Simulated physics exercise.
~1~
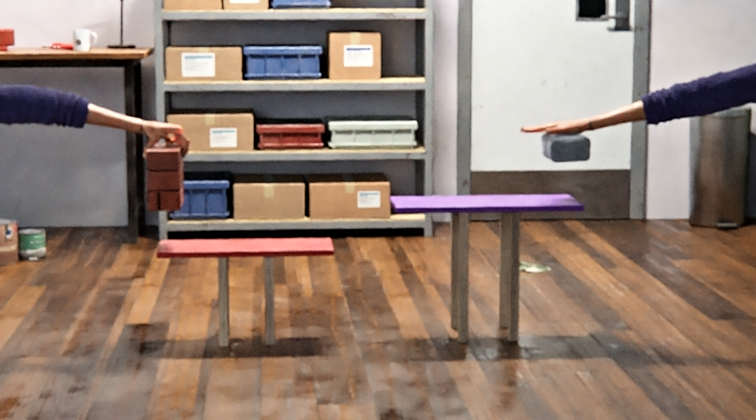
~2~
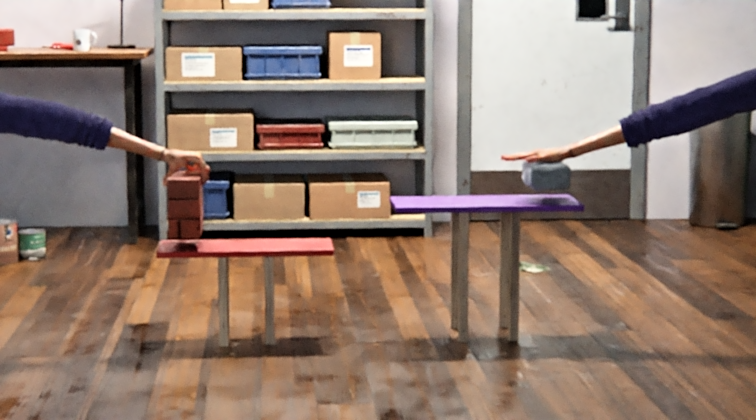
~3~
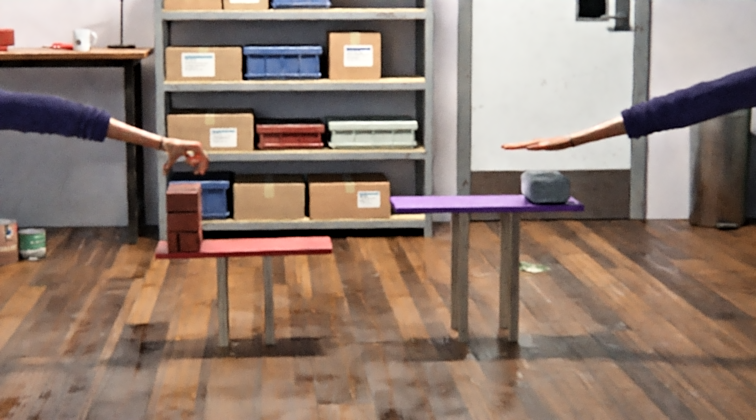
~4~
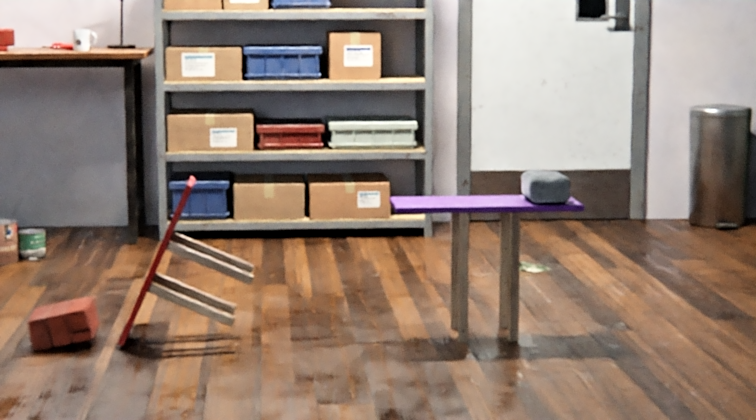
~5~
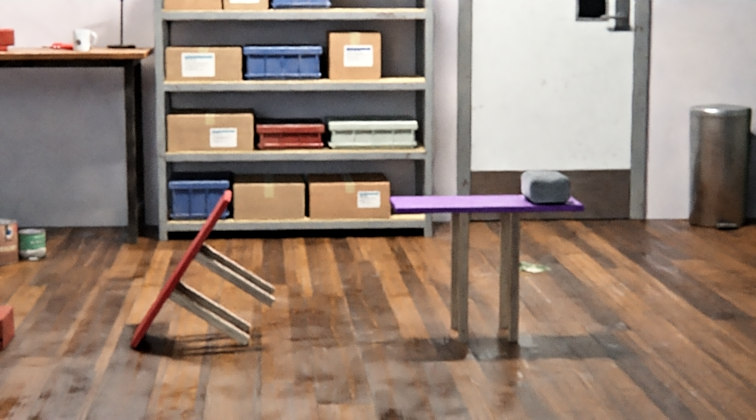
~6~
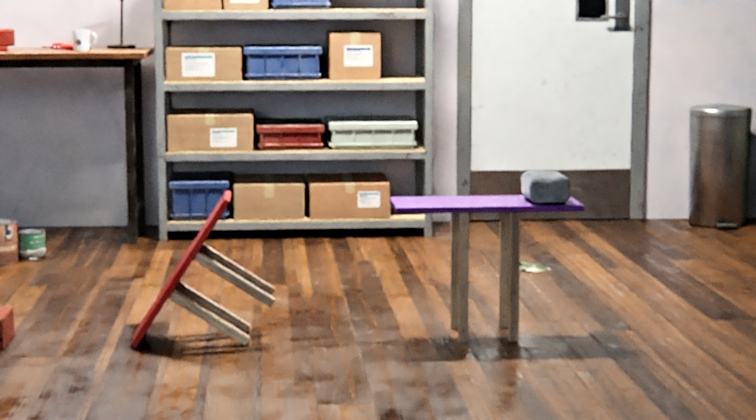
A stack of red bricks on the left and a grey cushion-like block on the right are lowered by two hands onto narrow-footed stands, seen from the front in a storeroom with a wooden floor, loaded shelves and a door. The bricks settle on the left end of the low red stand, the grey block near the right end of the taller purple one. Both hands let go and draw back. The red stand tips over to the left, and the bricks drop and slide away to the left edge. It ends leaning on the floor, while the purple stand stays upright with its load.
